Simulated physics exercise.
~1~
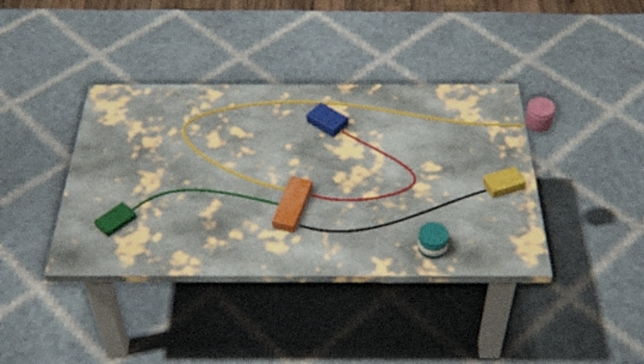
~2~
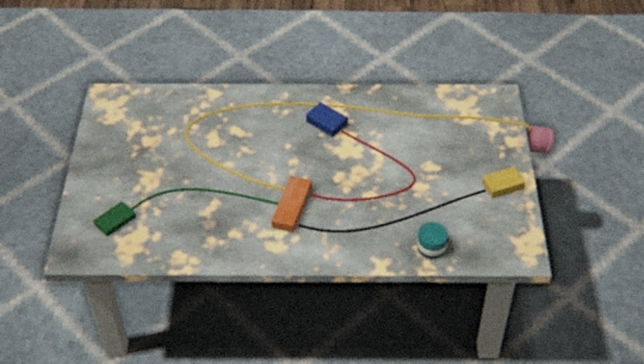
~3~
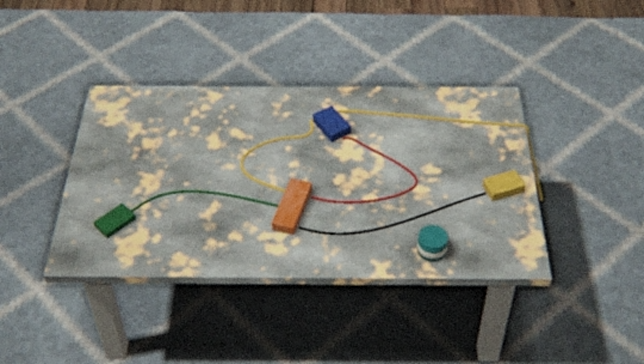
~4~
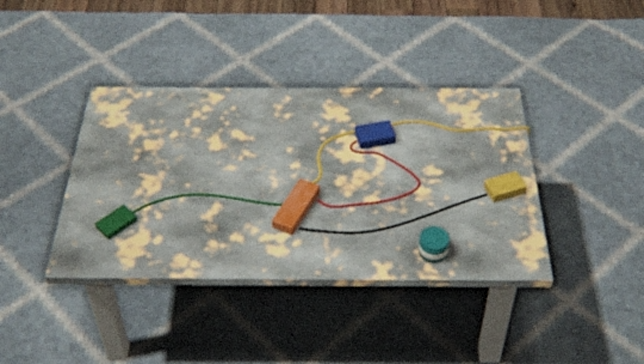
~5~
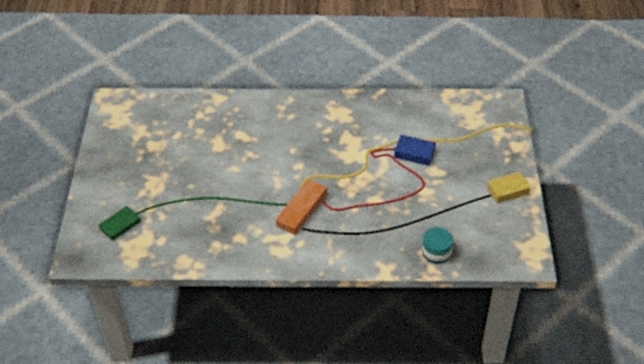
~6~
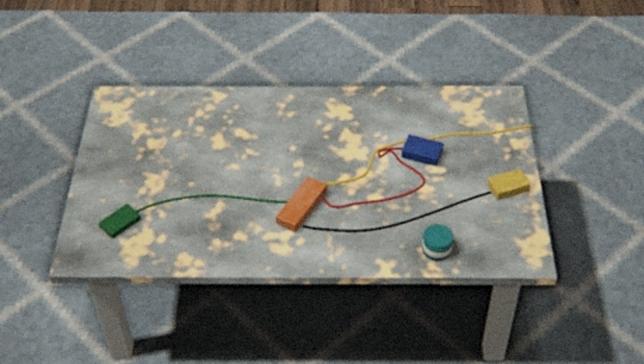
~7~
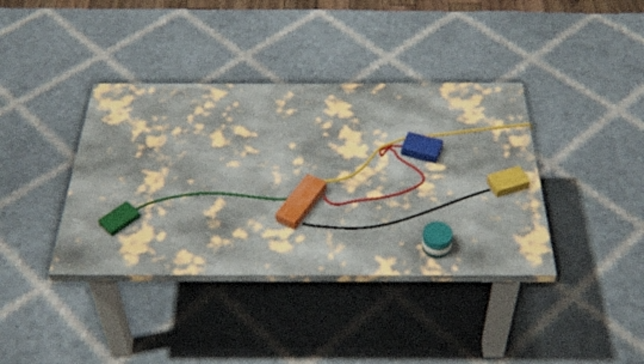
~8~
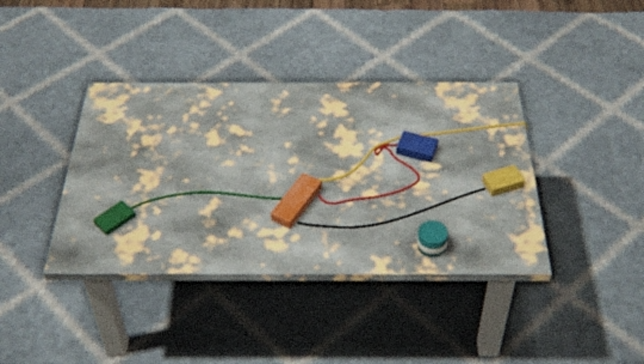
A grey table with cream blotches stands on a blue rug patterned with pale diamonds, seen from above and in front by a slightly swaying camera. On it, thin green, red, black and yellow cables run from an orange block near the middle to a green block at left, a blue one, a yellow one at right and a pink cylinder just past the right edge. The pink cylinder drops out of sight, drawing the yellow cable's loop tighter. The cable sweeps the blue block rightward, bending the red cable. The blue block stops still on the table, while the teal canister and other blocks stay nearly put.
